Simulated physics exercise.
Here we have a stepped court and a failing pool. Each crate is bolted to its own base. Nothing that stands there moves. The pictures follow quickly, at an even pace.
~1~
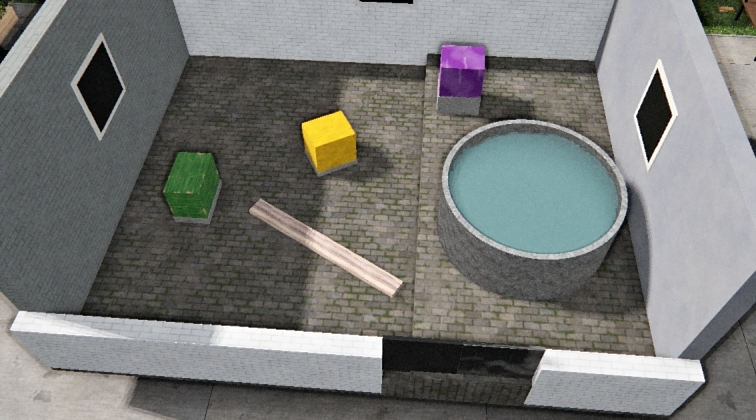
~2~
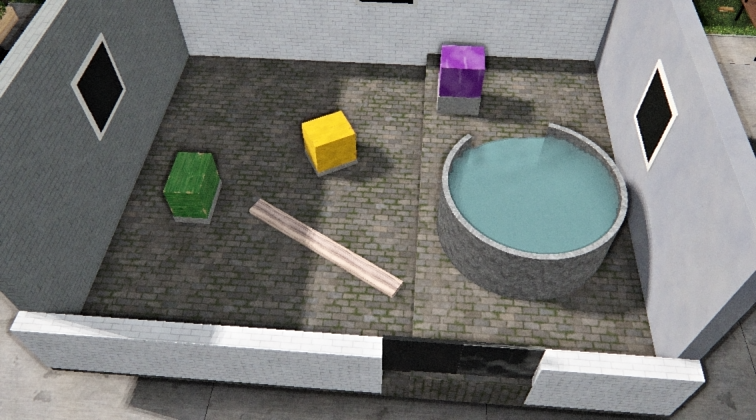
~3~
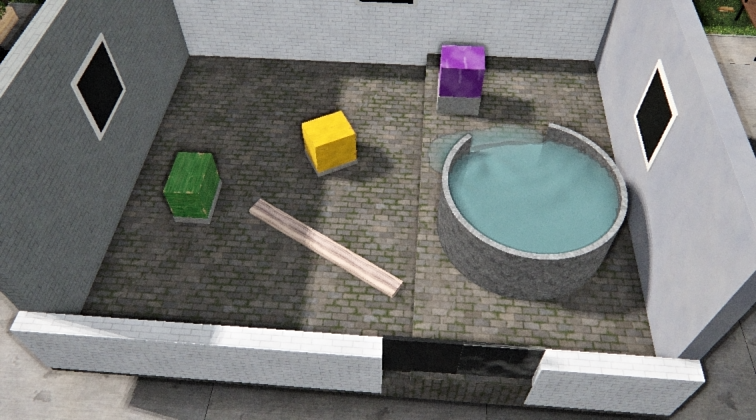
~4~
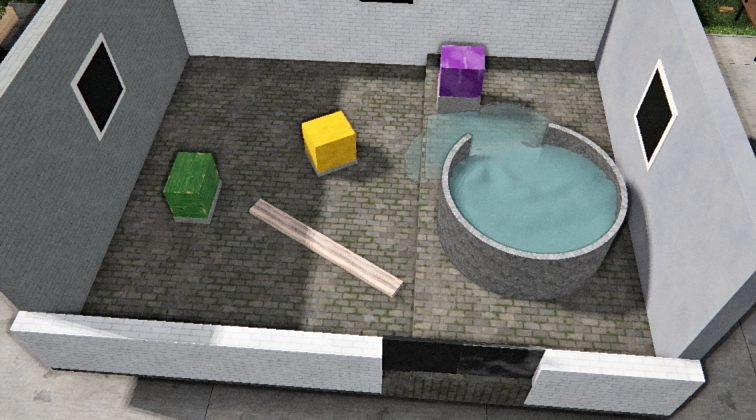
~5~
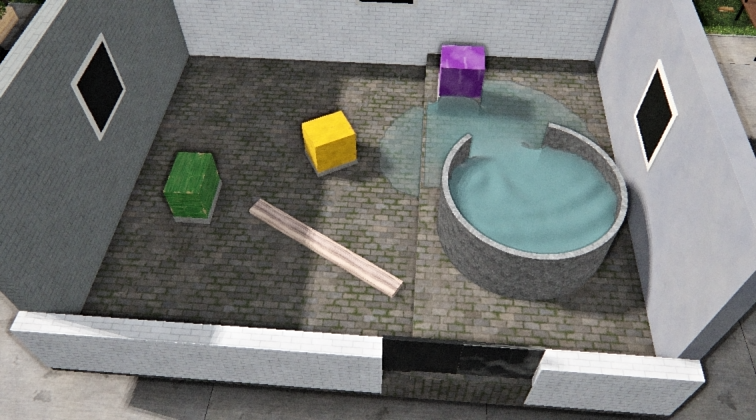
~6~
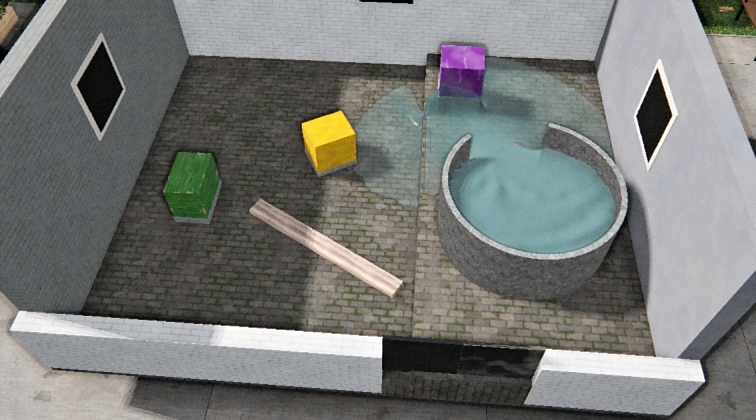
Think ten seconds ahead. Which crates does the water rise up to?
One by one: The green crate is soaked; the yellow crate is soaked; the purple crate is soaked.
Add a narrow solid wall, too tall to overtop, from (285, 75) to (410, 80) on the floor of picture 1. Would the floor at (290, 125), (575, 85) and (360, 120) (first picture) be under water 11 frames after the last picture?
In turn: Flooded, under water, wet.
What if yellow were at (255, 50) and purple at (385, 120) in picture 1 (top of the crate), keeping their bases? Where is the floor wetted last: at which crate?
The crate marked green.
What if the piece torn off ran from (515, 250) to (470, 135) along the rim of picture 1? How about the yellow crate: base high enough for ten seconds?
In short: Yellow crate ends up wet.
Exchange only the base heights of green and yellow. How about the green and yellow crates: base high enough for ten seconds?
In short: Green takes water, yellow takes water.
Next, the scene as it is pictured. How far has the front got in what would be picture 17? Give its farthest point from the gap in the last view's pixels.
Near (191, 55).
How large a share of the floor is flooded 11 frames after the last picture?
About 45 per cent.
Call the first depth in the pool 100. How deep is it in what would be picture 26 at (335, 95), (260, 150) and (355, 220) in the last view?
About 10, 2 and 2 per cent.
A moment on, water covers 30 % of the floor; the green crate not reached, the yellow crate water round its plinth, the purple crate water round its plinth.
Next, water covers 45 % of the floor; the green crate not reached, the yellow crate water round its plinth, the purple crate water round its plinth.
Then, water covers 55 % of the floor; the green crate water round its plinth, the yellow crate water round its plinth, the purple crate water round its plinth.
Later, water covers 85 % of the floor; the green crate water round its plinth, the yellow crate water round its plinth, the purple crate water round its plinth.
In the end, water covers 95 % of the floor; the green crate was topped, the yellow crate was topped, the purple crate was topped.
